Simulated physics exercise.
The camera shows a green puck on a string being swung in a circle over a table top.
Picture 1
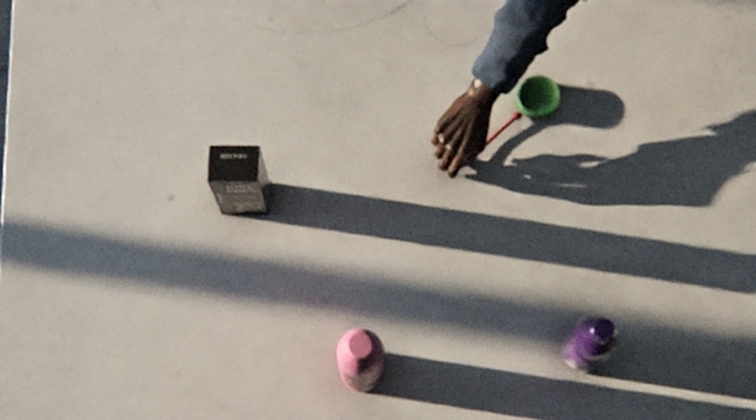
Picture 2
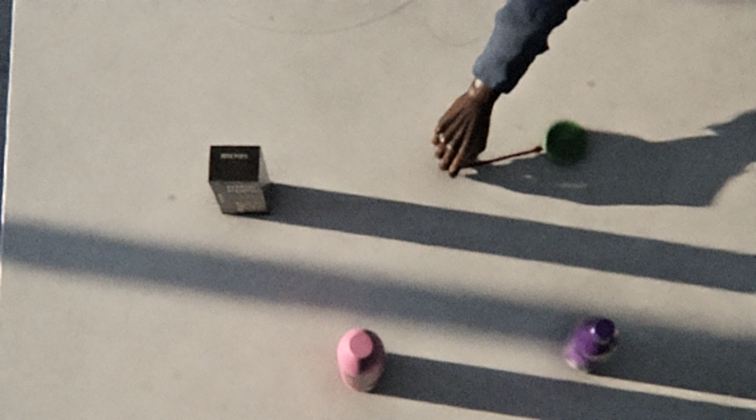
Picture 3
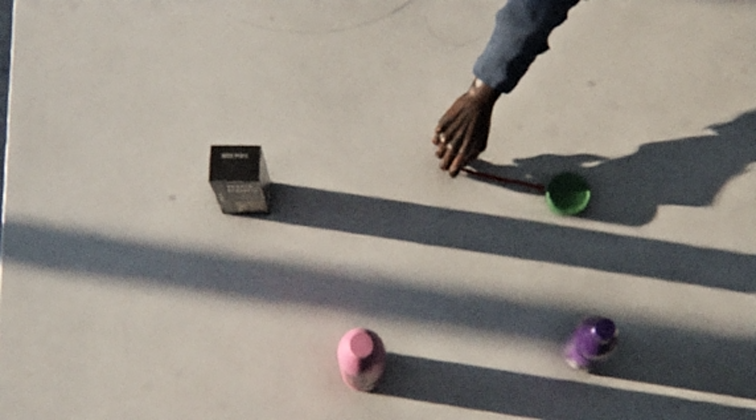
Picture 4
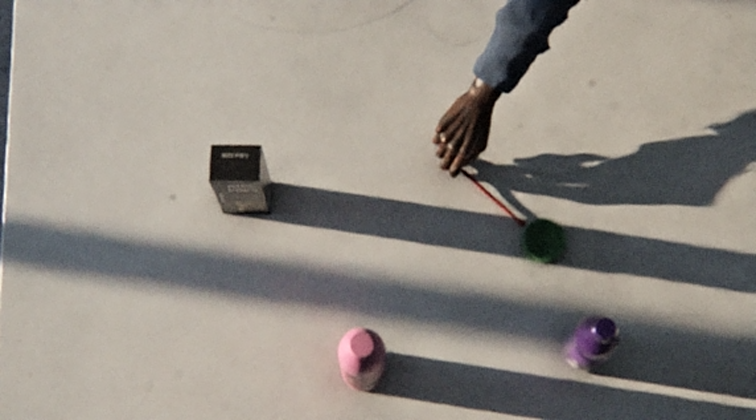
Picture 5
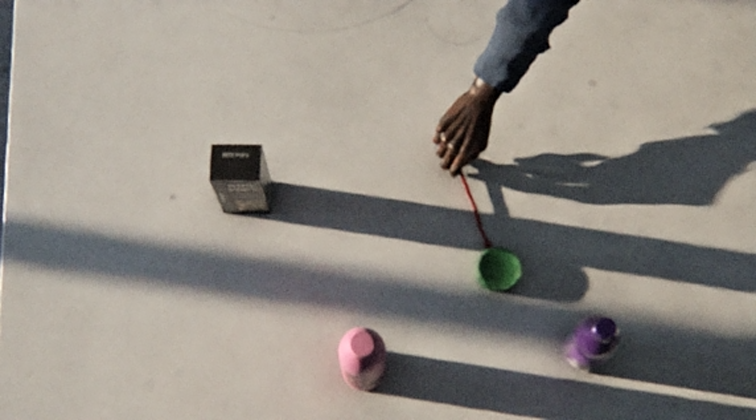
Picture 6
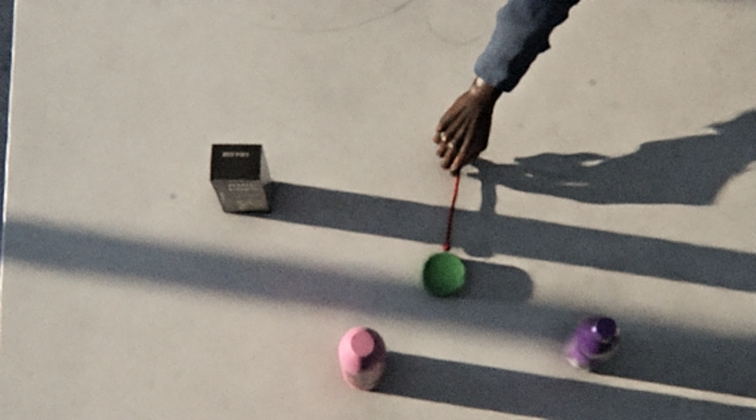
On a pale table top, a hand held a string and swung a green puck clockwise, round the right side and down below the hand, while a carton and two bottles stayed still.
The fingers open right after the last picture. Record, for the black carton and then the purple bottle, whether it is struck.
Observation: Black carton struck; purple bottle not struck.
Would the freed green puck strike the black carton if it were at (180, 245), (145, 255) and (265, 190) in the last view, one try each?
Okay, so the first time it goes free, the second time it goes free, and the third time it gets reached.
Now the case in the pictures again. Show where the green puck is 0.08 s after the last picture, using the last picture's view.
About (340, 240).
Then, 0.08 s on from there, puck near (340, 239).
Then, 0.20 s on from there, puck near (242, 208); black carton pushed aside.
In the end, puck near (164, 190); black carton knocked over. The black carton is struck and the purple bottle remains clear.
